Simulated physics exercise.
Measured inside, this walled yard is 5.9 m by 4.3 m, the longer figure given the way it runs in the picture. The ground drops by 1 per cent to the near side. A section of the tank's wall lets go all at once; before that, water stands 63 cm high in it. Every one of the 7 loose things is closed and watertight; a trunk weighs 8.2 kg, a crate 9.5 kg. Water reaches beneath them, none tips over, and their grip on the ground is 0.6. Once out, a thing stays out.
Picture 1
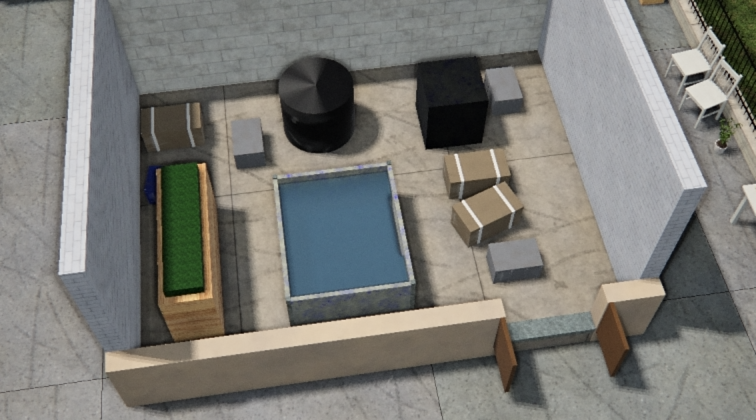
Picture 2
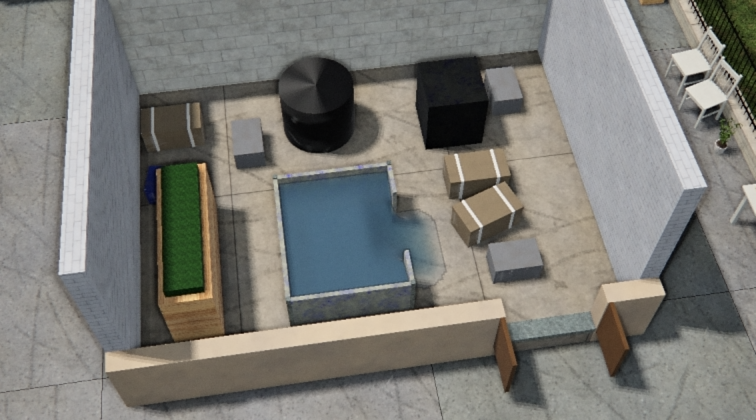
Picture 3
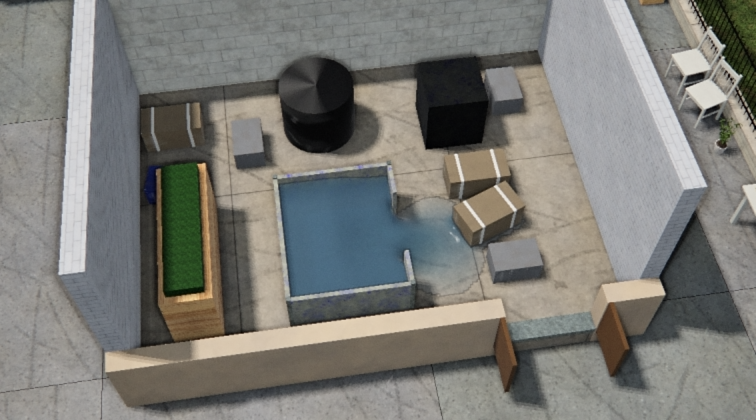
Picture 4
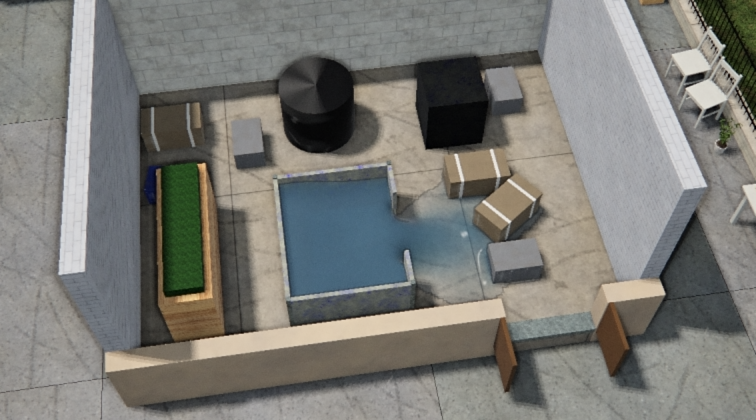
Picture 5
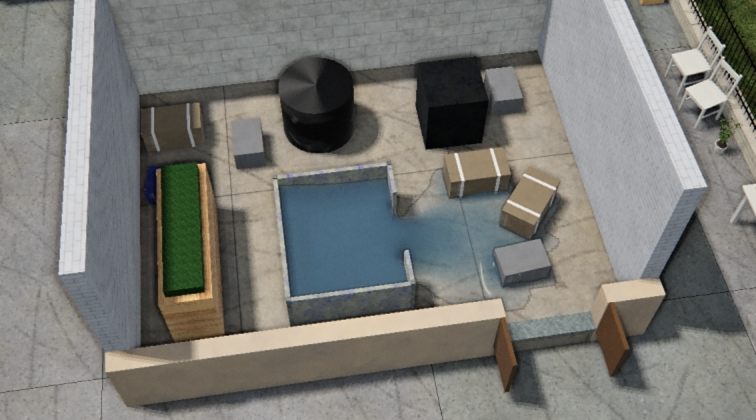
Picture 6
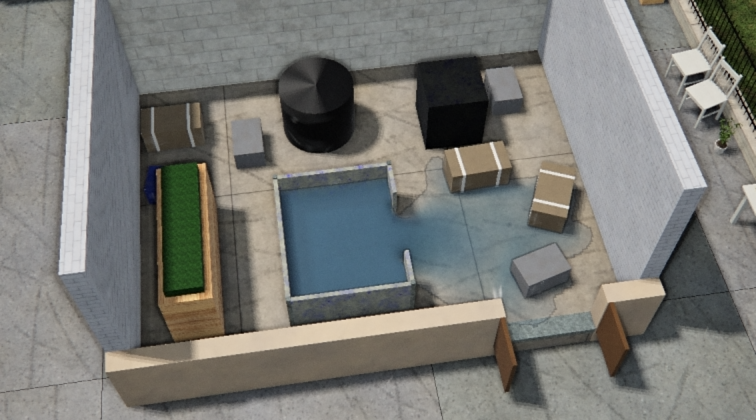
At the start, a square tank of water stands intact among boxes and blocks in a walled yard. Then part of its right wall opens and water spreads across the floor, pushing the nearest cardboard box rightward and turning it. The gray block near the gateway shifts and turns too, as water reaches the front wall.
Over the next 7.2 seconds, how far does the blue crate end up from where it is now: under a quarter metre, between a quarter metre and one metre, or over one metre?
It is left almost where it was.
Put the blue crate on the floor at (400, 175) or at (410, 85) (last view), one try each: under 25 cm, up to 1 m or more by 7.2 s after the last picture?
Try one, it keeps its spot; try two, it is swept a long way.
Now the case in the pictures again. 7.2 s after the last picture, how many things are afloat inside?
At that point I count 4.
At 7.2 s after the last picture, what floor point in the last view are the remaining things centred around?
Somewhere near (318, 156).
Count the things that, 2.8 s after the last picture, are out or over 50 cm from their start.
The count is 2.
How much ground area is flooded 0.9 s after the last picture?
The covered patch comes to about 10.0 m2.
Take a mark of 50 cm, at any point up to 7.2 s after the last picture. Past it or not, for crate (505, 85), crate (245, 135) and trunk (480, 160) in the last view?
In that order: Over, less, past it.
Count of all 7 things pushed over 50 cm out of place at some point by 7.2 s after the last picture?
I count 4 of them.
Then, 0.9 s after the last picture the blue crate is near (169, 178), 0.0 m from its start, aground; 0 of 7 are out; 2 afloat.
Then, 2.8 s after the last picture the blue crate is near (169, 178), 0.0 m from its start, aground; 0 of 7 are out; 4 afloat.
Then, 4.8 s after the last picture the blue crate is near (169, 178), 0.0 m from its start, aground; 1 of 7 are out; 1 afloat.
Then, 7.2 s after the last picture the blue crate is near (169, 178), 0.0 m from its start, aground; 1 of 7 are out; 4 afloat.
